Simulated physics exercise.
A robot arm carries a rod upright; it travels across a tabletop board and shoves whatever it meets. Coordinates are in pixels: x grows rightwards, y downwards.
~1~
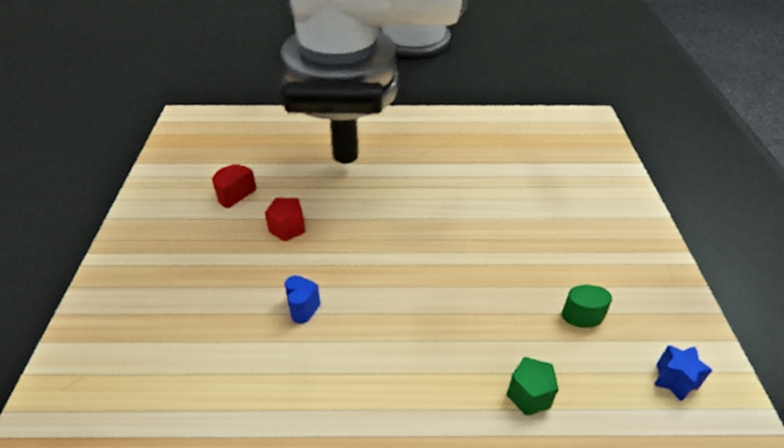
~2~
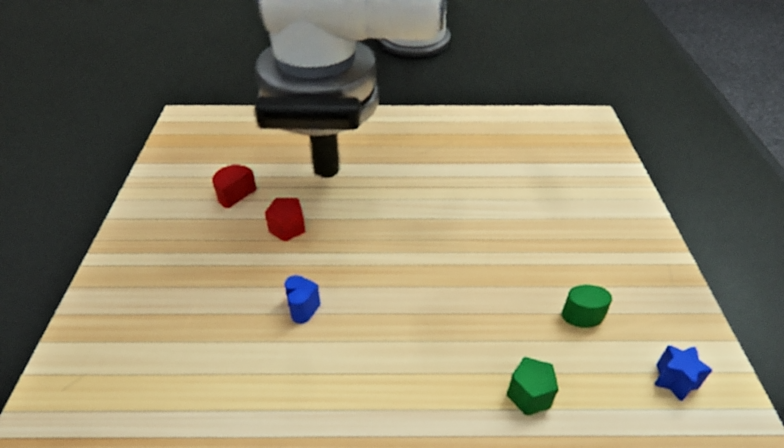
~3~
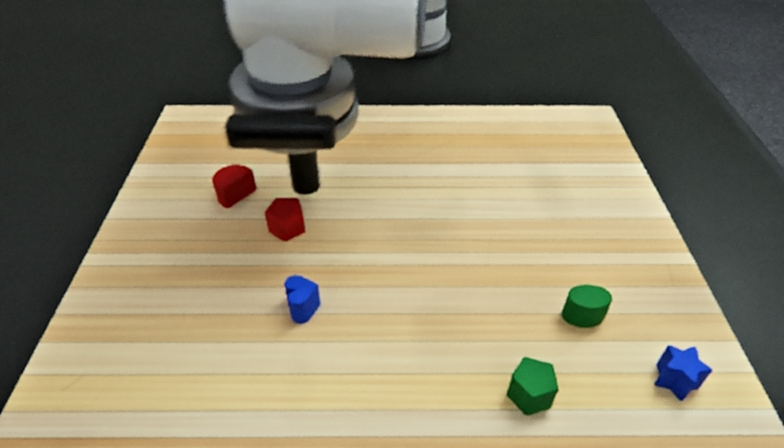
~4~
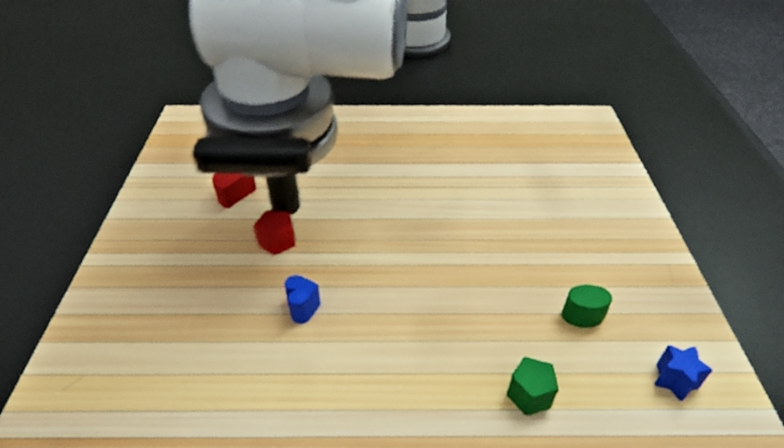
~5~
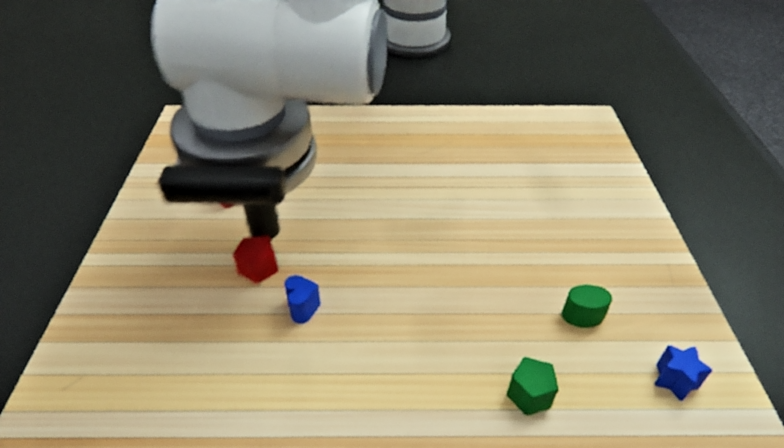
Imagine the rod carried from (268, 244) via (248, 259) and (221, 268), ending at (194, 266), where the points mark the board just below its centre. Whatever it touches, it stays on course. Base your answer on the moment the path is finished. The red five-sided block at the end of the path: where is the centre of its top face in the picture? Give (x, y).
It will end up at (240, 267).
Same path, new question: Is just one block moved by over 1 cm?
Yes, that is what happens.
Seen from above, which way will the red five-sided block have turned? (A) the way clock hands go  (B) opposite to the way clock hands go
The answer is B.
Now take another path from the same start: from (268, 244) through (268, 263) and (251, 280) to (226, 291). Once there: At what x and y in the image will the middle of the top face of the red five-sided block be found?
(216, 300)
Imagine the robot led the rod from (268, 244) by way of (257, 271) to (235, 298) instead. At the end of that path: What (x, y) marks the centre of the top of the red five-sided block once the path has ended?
I think it will end close to (216, 307).
The first path, step by step. Halfway along, rod (231, 253); red five-sided block (240, 267), turned 20° anticlockwise.
At the end, rod (190, 254); red five-sided block (240, 267), turned 20° anticlockwise; blue heart still.
